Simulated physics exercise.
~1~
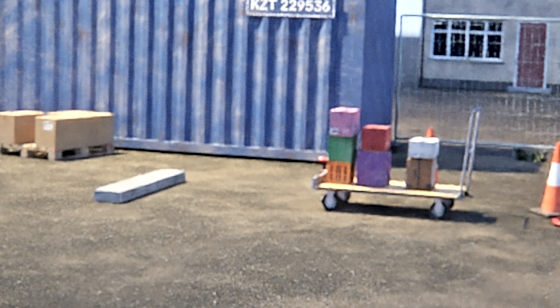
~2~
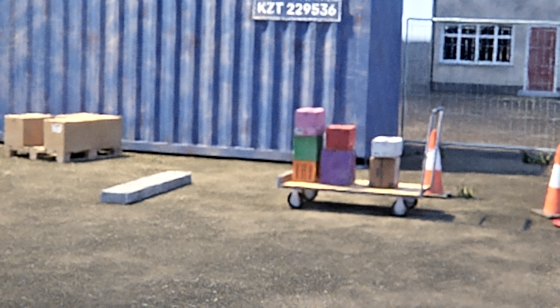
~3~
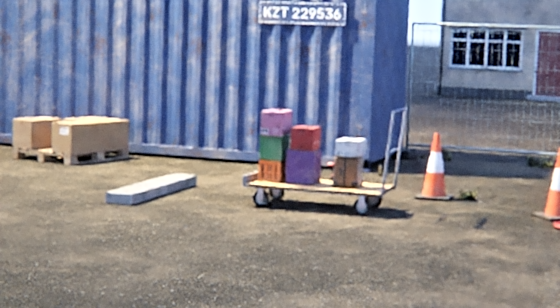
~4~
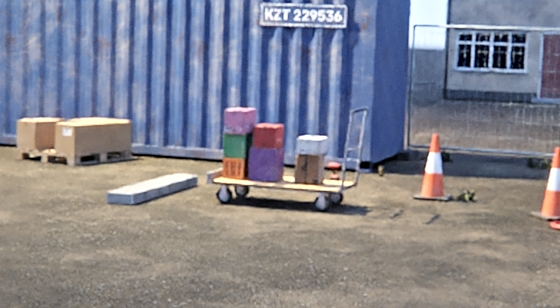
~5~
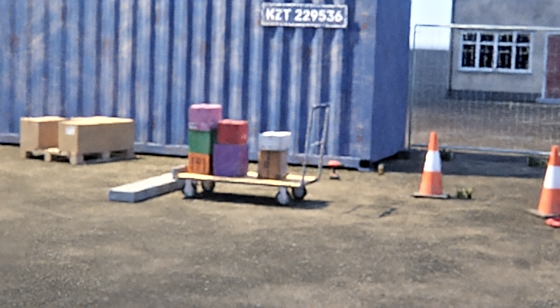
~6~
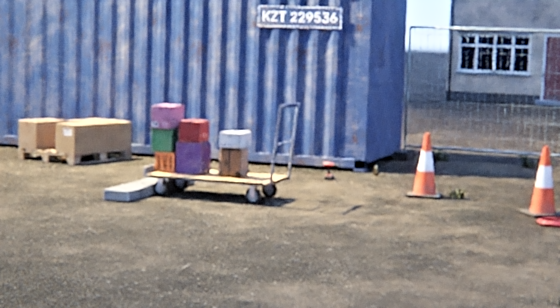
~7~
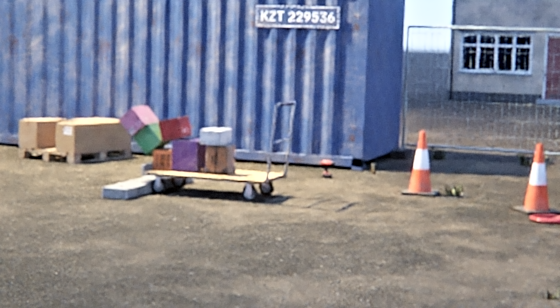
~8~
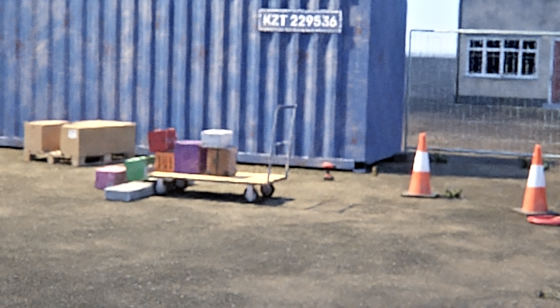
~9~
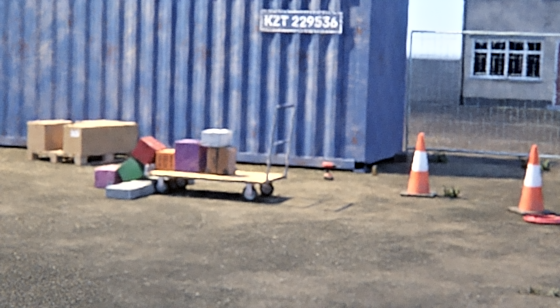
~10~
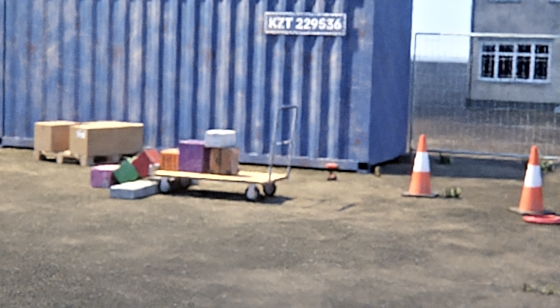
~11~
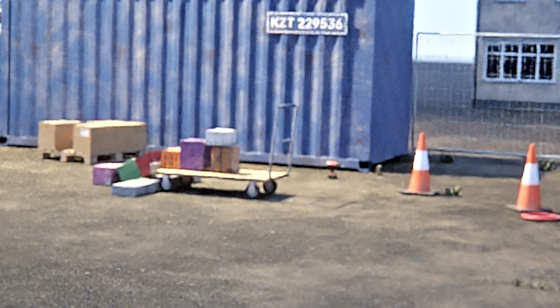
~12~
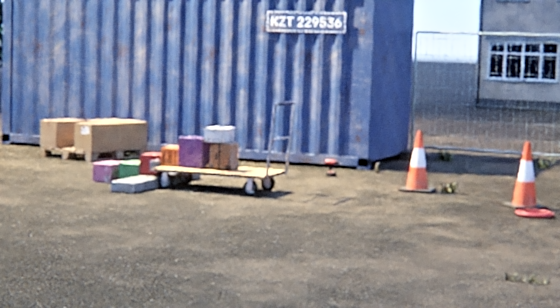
Yard beside a blue shipping container, a loaded trolley rolling left into a kerb and stopping, pink, green and red boxes toppling off.
